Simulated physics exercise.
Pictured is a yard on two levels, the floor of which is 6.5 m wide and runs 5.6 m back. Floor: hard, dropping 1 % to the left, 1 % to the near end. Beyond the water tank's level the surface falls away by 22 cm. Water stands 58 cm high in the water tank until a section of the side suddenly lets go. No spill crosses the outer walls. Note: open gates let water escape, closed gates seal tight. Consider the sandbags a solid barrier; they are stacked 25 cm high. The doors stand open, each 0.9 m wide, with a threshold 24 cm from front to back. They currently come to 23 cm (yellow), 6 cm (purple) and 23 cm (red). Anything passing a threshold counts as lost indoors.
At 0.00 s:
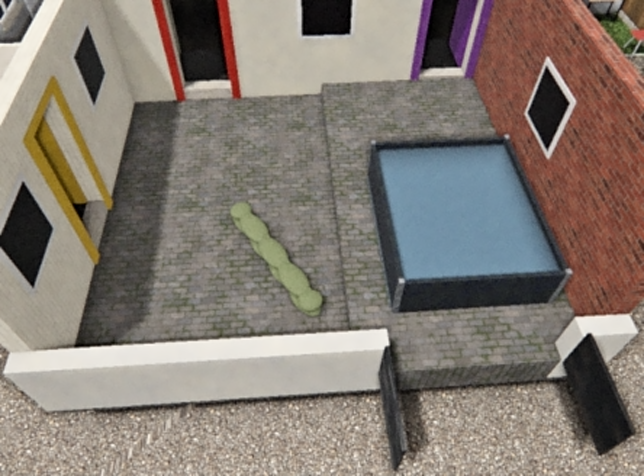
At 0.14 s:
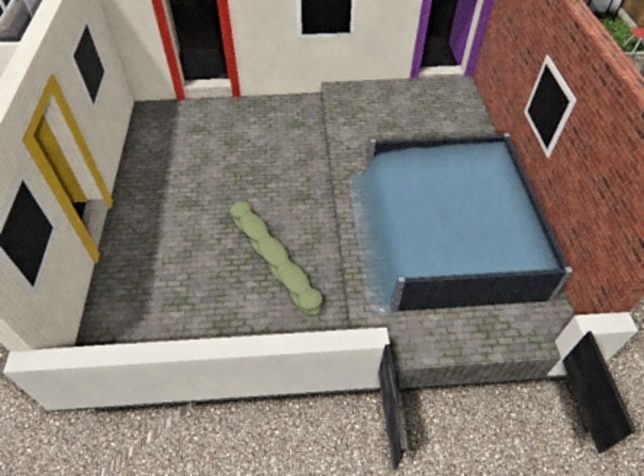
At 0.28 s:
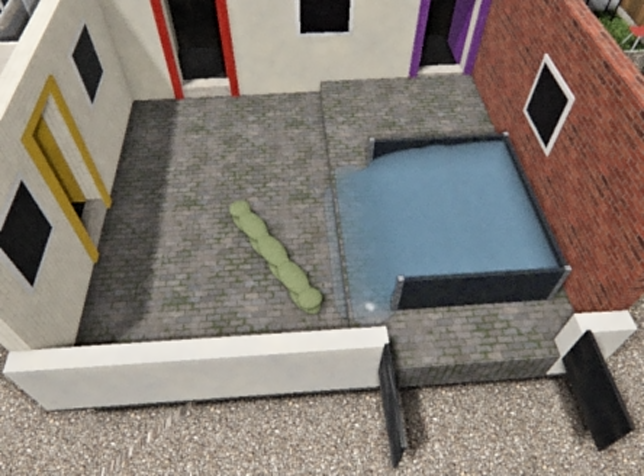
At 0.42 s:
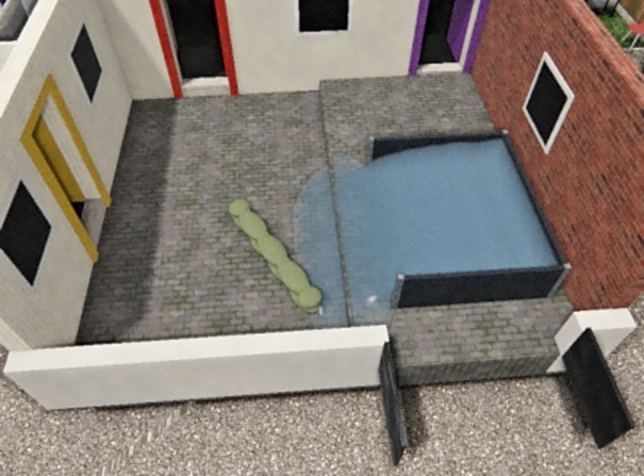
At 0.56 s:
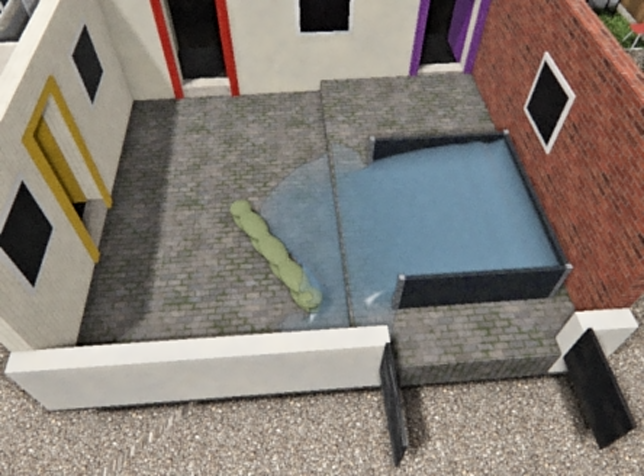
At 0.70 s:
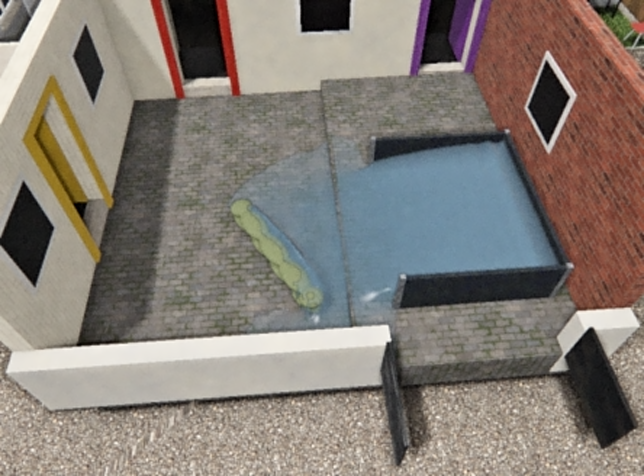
Blue water pours from a dark-walled tank at the right of a walled, grey-paved yard, seen from high above by a still camera. A red-edged door and a purple-edged one stand at the back, a yellow-edged one at left, and a brick wall at right. The water leaves the tank's open left side, spreads over the step onto the lower paving, and reaches and laps around the green sandbags.
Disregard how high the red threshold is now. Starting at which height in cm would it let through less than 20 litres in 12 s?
From about 18 cm upwards.
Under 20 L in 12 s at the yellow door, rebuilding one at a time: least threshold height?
Roughly 17 cm at yellow.
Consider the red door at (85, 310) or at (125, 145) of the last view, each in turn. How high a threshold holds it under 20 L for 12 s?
First place around 20 cm, second around 18 cm.
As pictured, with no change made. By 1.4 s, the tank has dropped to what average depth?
It averages roughly 30 centimetres.
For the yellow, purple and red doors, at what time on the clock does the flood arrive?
Yellow 2.2 s, purple not in the 12 s, red 2.2 s.
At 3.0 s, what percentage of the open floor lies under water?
Wet: Close to 65 %.
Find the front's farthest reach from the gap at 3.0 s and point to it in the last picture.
Front tip: Approx. (135, 100) px.
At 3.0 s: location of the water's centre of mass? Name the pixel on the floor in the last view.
Centre of mass: About (270, 215) px.
After 1.4 s water covers 35 % of the floor, deepest (43 cm) near (310, 279); it has not reached the red door.
After 3.0 s water covers 65 % of the floor, deepest (35 cm) near (135, 100); 21 cm at the red door, 0 litres in over its 23 cm threshold.
After 12.0 s water covers 60 % of the floor, deepest (23 cm) near (245, 368); 12 cm at the red door, 3 litres in over its 23 cm threshold.
At the red door as built, the water arrived by 2.2 s and peaked near 24 cm at 3.2 s.
Run again over the same 12 s with other heights there, 39 litres in over 16 cm, 4 litres over 22 cm. The limit of 20 litres is kept from about 18 cm up.
